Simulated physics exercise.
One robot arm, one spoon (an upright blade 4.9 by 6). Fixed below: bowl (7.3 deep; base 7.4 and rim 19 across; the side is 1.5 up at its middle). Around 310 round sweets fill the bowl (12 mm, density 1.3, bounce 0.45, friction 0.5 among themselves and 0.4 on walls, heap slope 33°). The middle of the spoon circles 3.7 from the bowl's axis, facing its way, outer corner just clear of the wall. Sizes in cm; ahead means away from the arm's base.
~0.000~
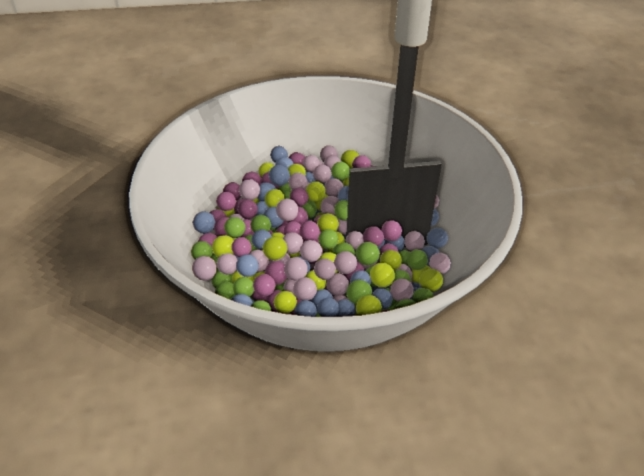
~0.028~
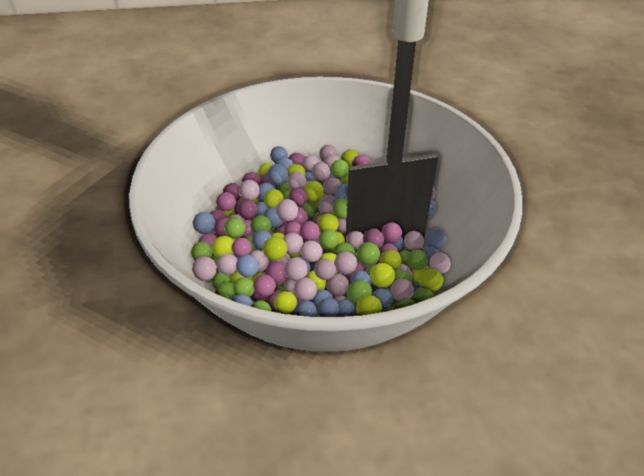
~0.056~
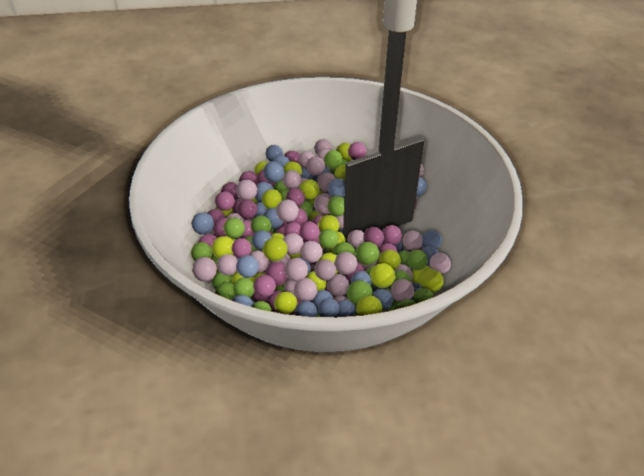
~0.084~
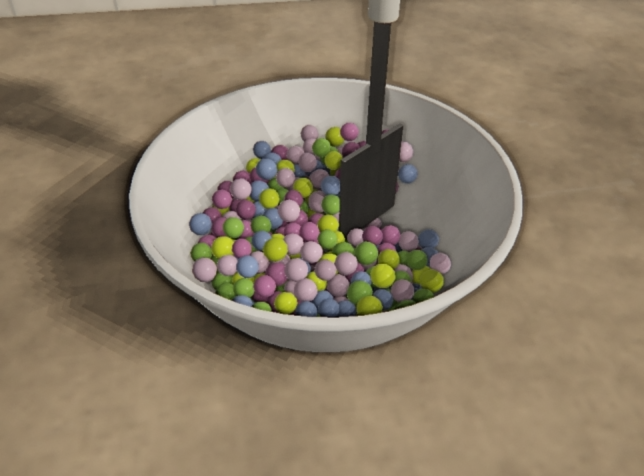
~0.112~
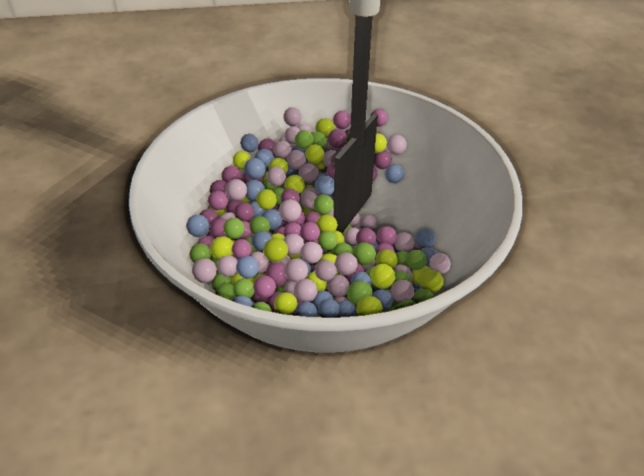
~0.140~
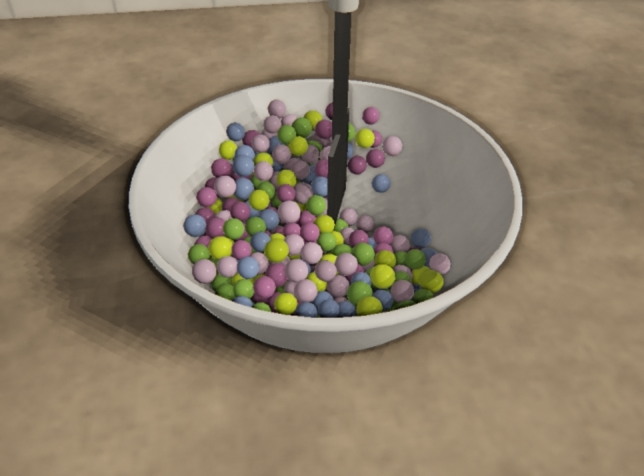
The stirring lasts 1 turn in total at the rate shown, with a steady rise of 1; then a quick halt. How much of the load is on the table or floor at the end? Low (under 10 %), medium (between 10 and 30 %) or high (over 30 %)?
A low share, under 10 %, ends on the table or floor.
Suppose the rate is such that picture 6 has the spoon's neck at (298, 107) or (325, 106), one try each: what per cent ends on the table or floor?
Some 15 and 10 per cent.
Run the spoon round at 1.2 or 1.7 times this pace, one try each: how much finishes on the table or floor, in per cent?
About 10 and 25 per cent.
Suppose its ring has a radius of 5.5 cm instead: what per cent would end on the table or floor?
Then about 0 per cent.
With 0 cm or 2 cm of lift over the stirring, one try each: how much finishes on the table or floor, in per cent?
About 5 and 5 per cent.
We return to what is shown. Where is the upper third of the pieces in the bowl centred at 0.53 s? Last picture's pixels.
Around (413, 254).
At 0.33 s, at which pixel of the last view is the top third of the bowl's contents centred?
Near (223, 246).
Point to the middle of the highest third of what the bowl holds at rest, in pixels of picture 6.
Around (381, 193).
After 0.33 s, 181° round, highest piece 9 above the table; 314 in the bowl.
After 0.53 s, 293° round, highest piece 9 above the table; 308 in the bowl, 3 on the table or floor, 3 in flight or on the tool.
After 0.82 s, 0° round, highest piece 7 above the table; 306 in the bowl, 7 on the table or floor, 1 in flight or on the tool.
After 1.52 s, 0° round, highest piece 7 above the table; 306 in the bowl, 8 on the table or floor.
At rest, 306 in the bowl, 8 on the table or floor. That is 3 % on the table or floor.
